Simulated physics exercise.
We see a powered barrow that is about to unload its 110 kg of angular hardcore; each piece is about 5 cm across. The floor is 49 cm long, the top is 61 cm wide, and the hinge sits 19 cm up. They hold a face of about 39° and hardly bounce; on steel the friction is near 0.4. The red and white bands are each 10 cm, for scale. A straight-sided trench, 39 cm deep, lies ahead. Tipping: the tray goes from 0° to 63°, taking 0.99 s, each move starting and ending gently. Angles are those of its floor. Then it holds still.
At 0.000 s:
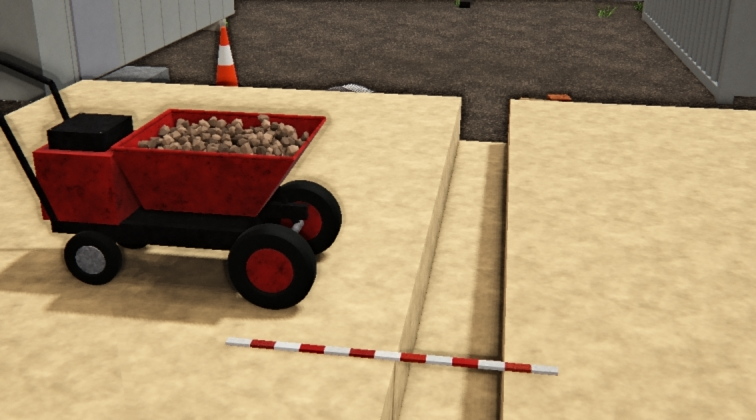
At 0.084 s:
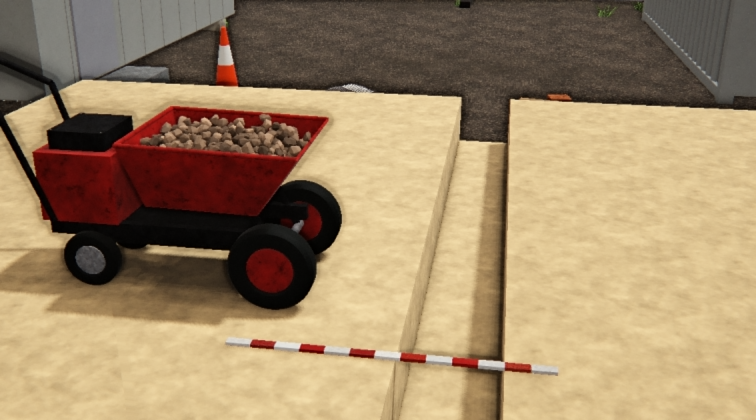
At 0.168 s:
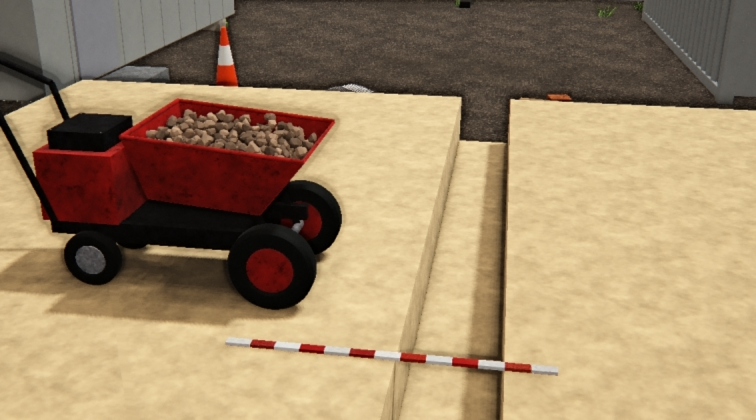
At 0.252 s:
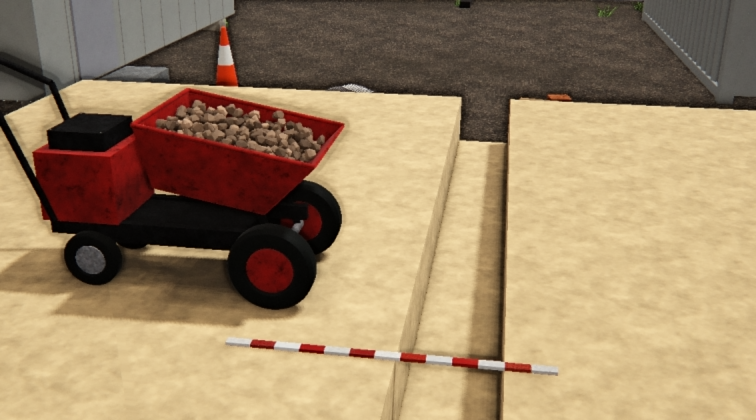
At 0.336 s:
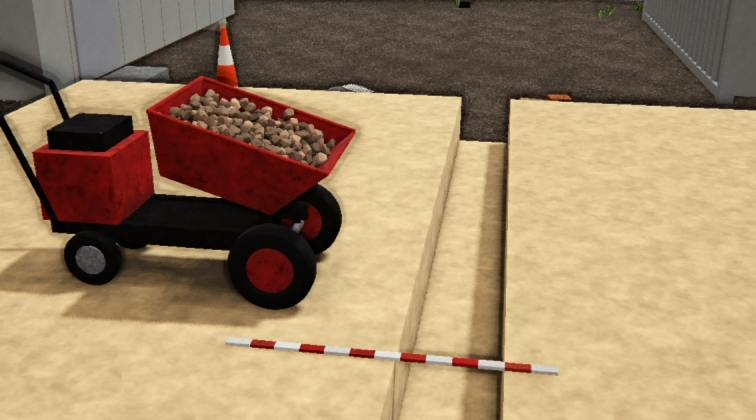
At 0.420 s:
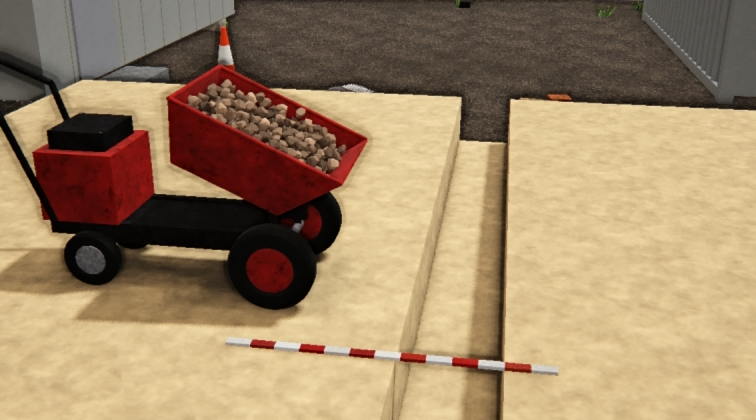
A red powered barrow with black wheels and handles, its tray heaped with brown stones, stands at left on pale, sandy ground, seen from slightly above and side-on by a still camera. A straight trench runs beyond a red-and-white banded pole, with an orange cone and grey walls behind. The tray tilts gently at first, then steadily steeper toward the right, its rear rising while the stones ride inside.
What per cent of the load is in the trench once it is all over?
41 %.
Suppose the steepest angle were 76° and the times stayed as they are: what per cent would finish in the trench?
Share in trench: Approx. 100%.
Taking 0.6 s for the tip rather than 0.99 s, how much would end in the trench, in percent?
55 per cent.
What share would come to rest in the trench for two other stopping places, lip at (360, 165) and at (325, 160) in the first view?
From the first spot near 25, from the second near 40 per cent.
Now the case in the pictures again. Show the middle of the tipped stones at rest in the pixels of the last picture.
(463, 367).
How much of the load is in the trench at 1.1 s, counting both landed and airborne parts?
By that point it's something like 10 in a hundred.
After 0.7 s the floor is at 53°; 100 % in the tray; the foremost stones are at (376, 199).
After 1.1 s the floor is at 63°; 87 % in the tray, 2 % short of the trench, 11 % in the trench; the foremost stones are at (466, 331).
After 1.4 s the floor is at 63°; 66 % in the tray, 2 % short of the trench, 32 % in the trench; the foremost stones are at (496, 365).
After 3.4 s the floor is at 63°; 59 % in the tray, 41 % in the trench; the foremost stones are at (497, 358).
